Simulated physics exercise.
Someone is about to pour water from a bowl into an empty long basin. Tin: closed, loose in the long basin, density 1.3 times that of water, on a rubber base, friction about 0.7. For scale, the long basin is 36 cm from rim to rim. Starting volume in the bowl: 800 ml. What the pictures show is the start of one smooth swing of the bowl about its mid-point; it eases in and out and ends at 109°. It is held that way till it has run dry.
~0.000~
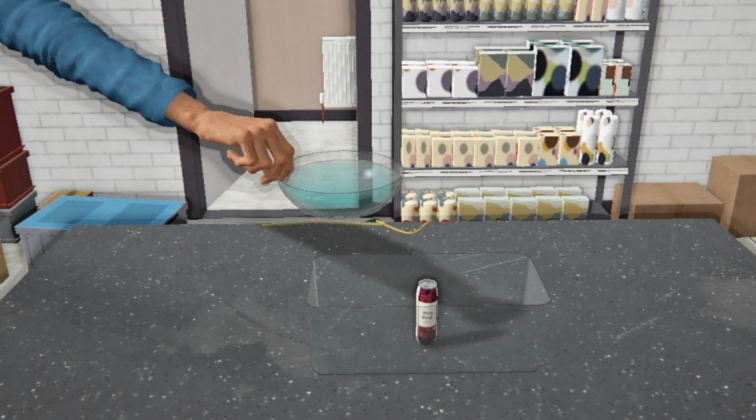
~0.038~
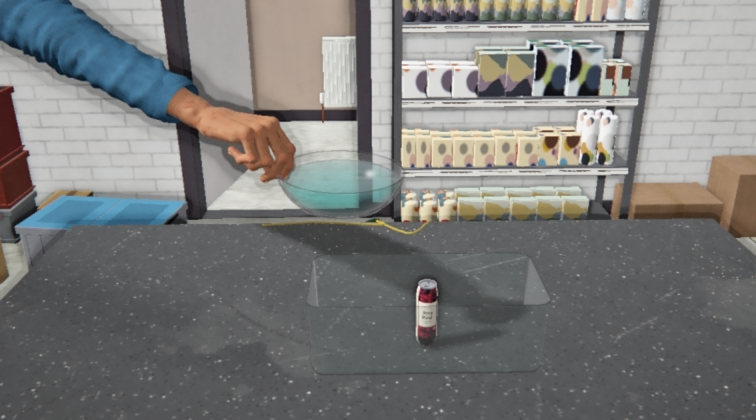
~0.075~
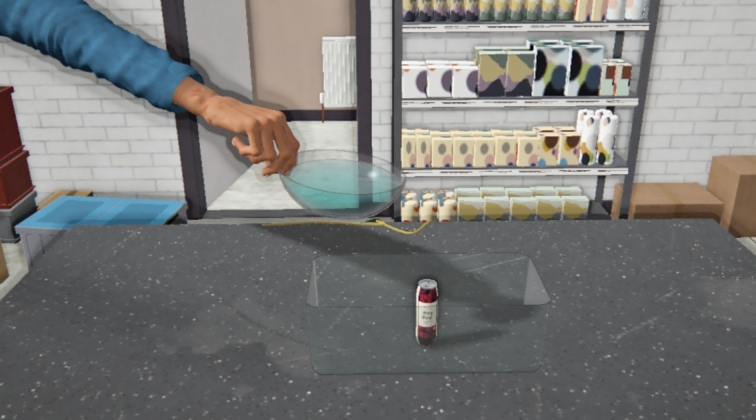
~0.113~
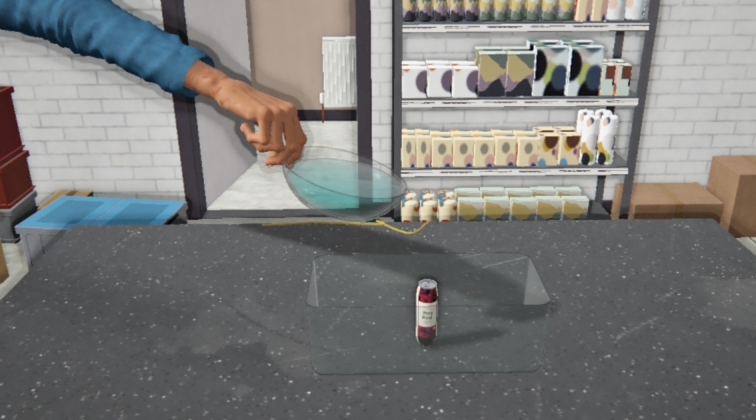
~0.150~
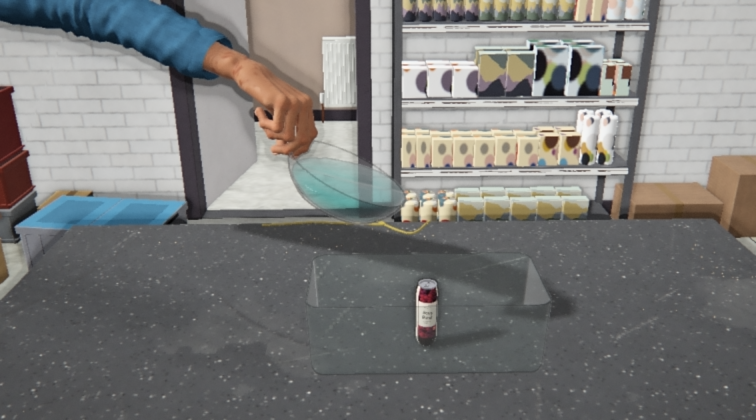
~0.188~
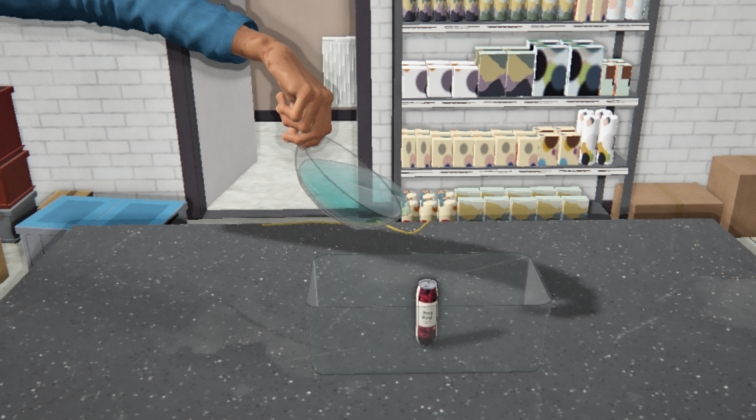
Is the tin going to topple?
Yes.
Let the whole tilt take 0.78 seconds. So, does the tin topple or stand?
In that case the tin stays vertical.
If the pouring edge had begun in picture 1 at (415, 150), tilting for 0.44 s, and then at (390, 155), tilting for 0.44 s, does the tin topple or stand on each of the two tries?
First it stays on its base; then it tips over.
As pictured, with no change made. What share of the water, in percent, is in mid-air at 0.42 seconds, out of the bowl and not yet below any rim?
16 %.
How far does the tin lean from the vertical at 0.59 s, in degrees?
It tilts roughly 10° from upright.
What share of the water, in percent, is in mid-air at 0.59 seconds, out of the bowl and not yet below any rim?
I'd put it at about 5 per cent of the liquid.
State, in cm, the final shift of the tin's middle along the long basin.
In the end the tin's centre has shifted about 8.5 centimetres.
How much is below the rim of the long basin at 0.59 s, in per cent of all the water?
Looks like about 94 % of the whole amount.
After 0.42 s the tilt is 107° and 0 per cent is still to pour; the tin stands where it began.
After 0.59 s the tilt is 109° and 0 per cent is still to pour; the tin leans 11°.
After 0.77 s the tilt is 109° and 0 per cent is still to pour; the tin leans 32°.
After 0.96 s the tilt is 109° and 0 per cent is still to pour; the tin lies on its side.
In the end the tin lies on its side.
